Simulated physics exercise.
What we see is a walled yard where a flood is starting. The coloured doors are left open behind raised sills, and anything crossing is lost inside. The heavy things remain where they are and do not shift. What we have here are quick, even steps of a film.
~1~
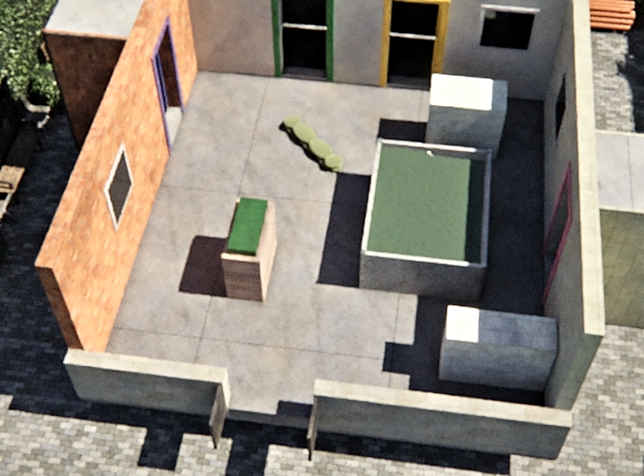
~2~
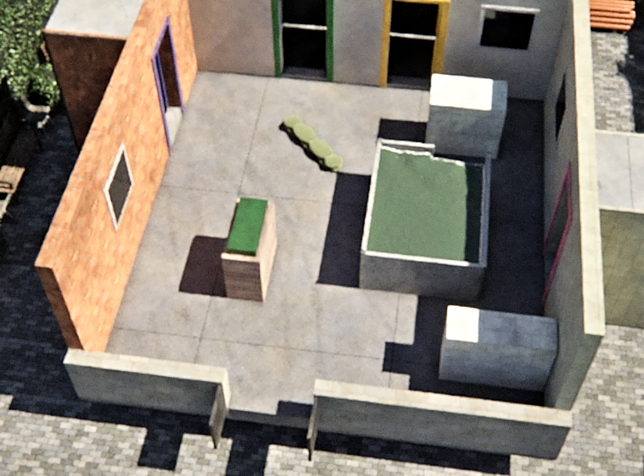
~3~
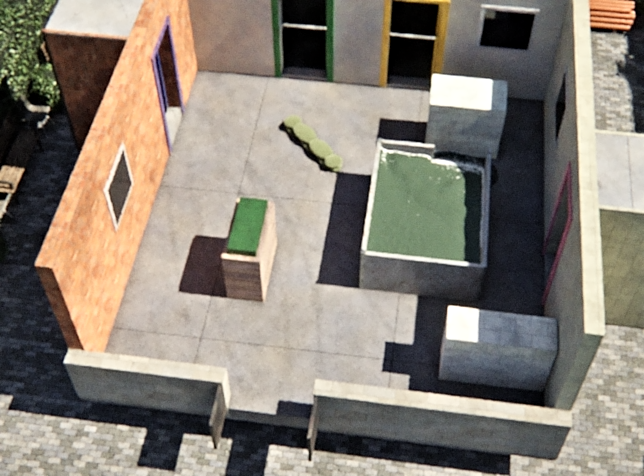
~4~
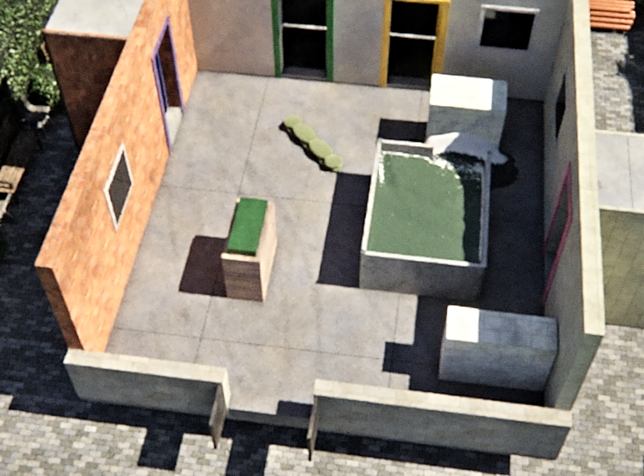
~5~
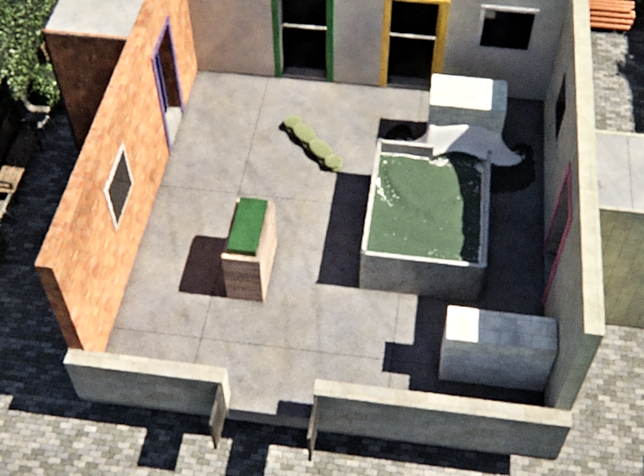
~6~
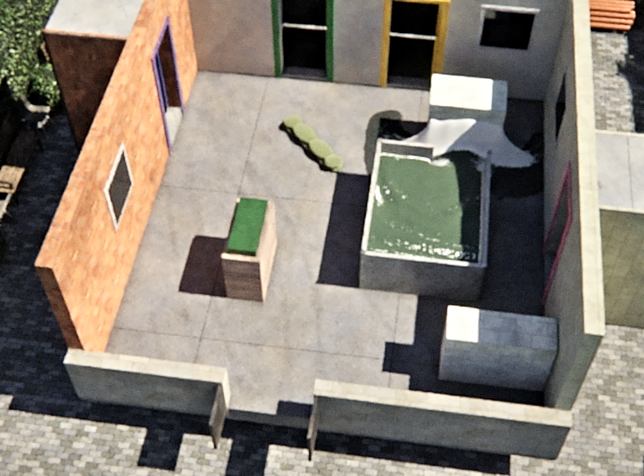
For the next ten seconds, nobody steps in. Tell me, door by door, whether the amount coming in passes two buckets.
At the green door it passes two buckets; at the pink door it stays within two buckets; at the yellow door it stays within two buckets; at the blue door it stays within two buckets.
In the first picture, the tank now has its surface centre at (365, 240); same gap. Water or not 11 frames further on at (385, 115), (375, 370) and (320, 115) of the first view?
Taking the three spots in turn, I'd say drenched, then spared, then drenched.
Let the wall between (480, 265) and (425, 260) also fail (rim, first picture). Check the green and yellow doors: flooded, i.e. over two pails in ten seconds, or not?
Taking them in order, the green one misses the mark, then the yellow one misses the mark.
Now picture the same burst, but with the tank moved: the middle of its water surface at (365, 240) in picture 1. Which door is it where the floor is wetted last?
That's the blue one.
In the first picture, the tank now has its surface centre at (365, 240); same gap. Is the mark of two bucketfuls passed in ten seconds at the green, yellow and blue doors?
The green one exceeds the limit, the yellow one exceeds the limit, and the blue one stays within the limit.
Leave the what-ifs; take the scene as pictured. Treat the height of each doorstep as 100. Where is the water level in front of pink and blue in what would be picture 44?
Near 70 and 70 in a hundred.
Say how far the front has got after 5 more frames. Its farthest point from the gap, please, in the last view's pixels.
I'd go with roughly (296, 82).
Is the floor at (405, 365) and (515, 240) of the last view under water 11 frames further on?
Not wet, soaked.
A moment on, water covers 20 % of the floor; the green door wet at the sill, nothing in, the pink door not reached, the yellow door not reached, the blue door not reached.
Next, water covers 40 % of the floor; the green door wet at the sill, nothing in, the pink door wet at the sill, nothing in, the yellow door wet at the sill, nothing in, the blue door not reached.
Then, water covers 55 % of the floor; the green door over two buckets in, the pink door wet at the sill, nothing in, the yellow door wet at the sill, nothing in, the blue door wet at the sill, nothing in.
Later, water covers 85 % of the floor; the green door far over two buckets in, the pink door under two buckets in, the yellow door wet at the sill, nothing in, the blue door wet at the sill, nothing in.
In the end, water covers 95 % of the floor; the green door far over two buckets in, the pink door under two buckets in, the yellow door wet at the sill, nothing in, the blue door wet at the sill, nothing in.
